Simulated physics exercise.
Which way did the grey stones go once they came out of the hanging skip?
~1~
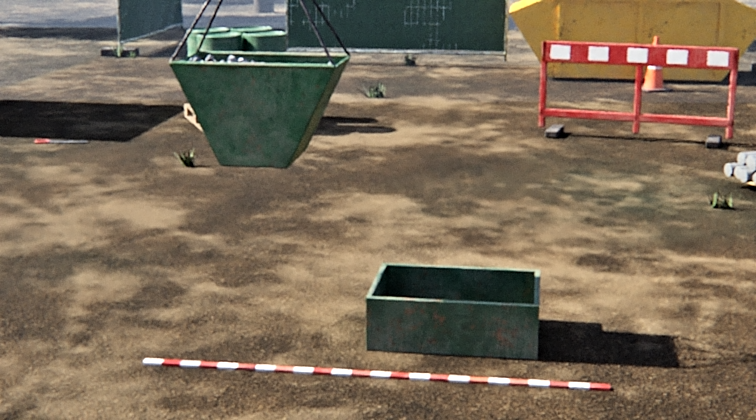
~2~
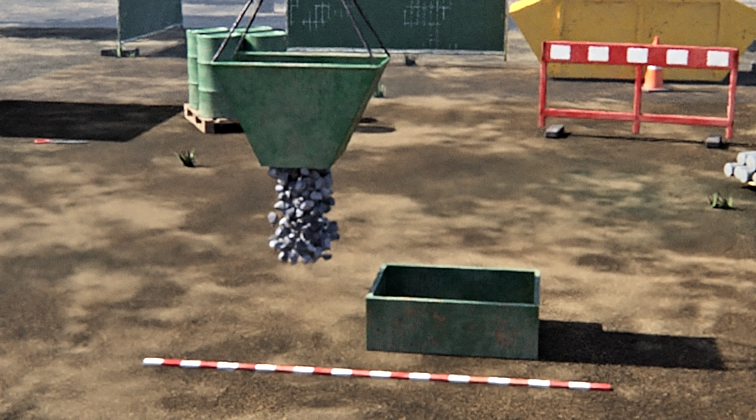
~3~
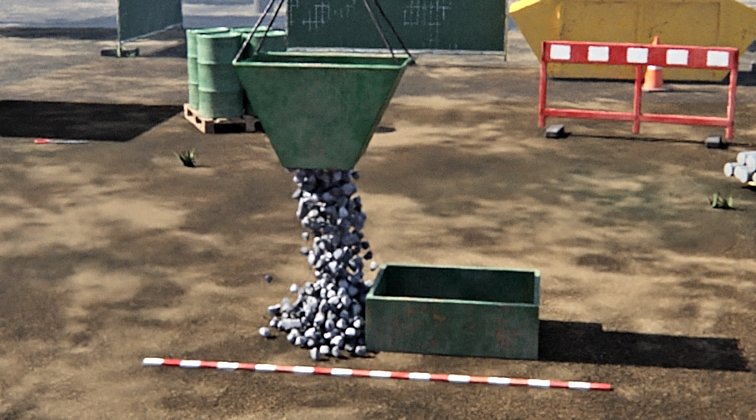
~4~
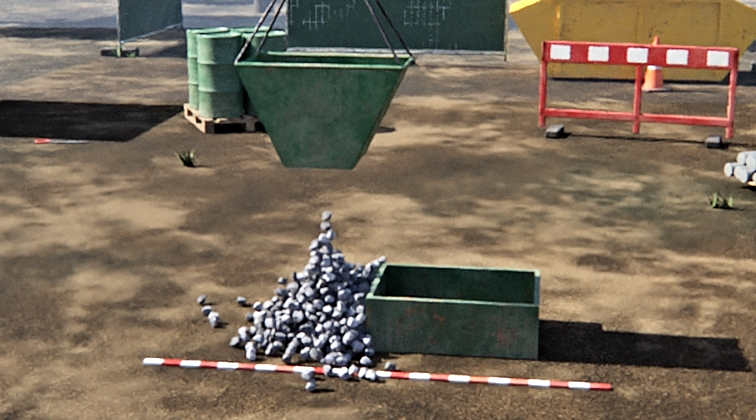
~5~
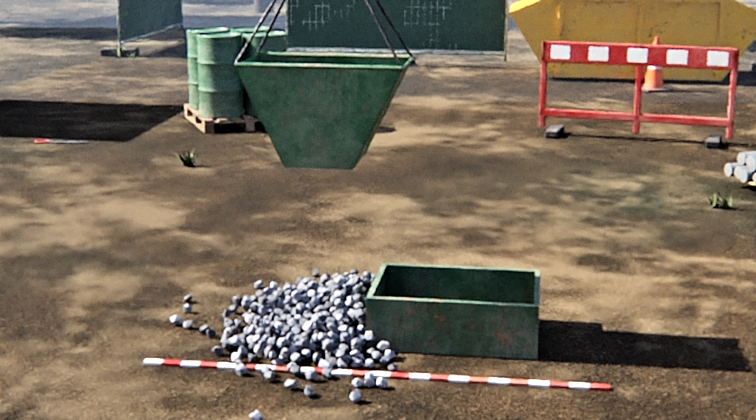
They dropped down out of the bottom of the skip and landed on the ground.
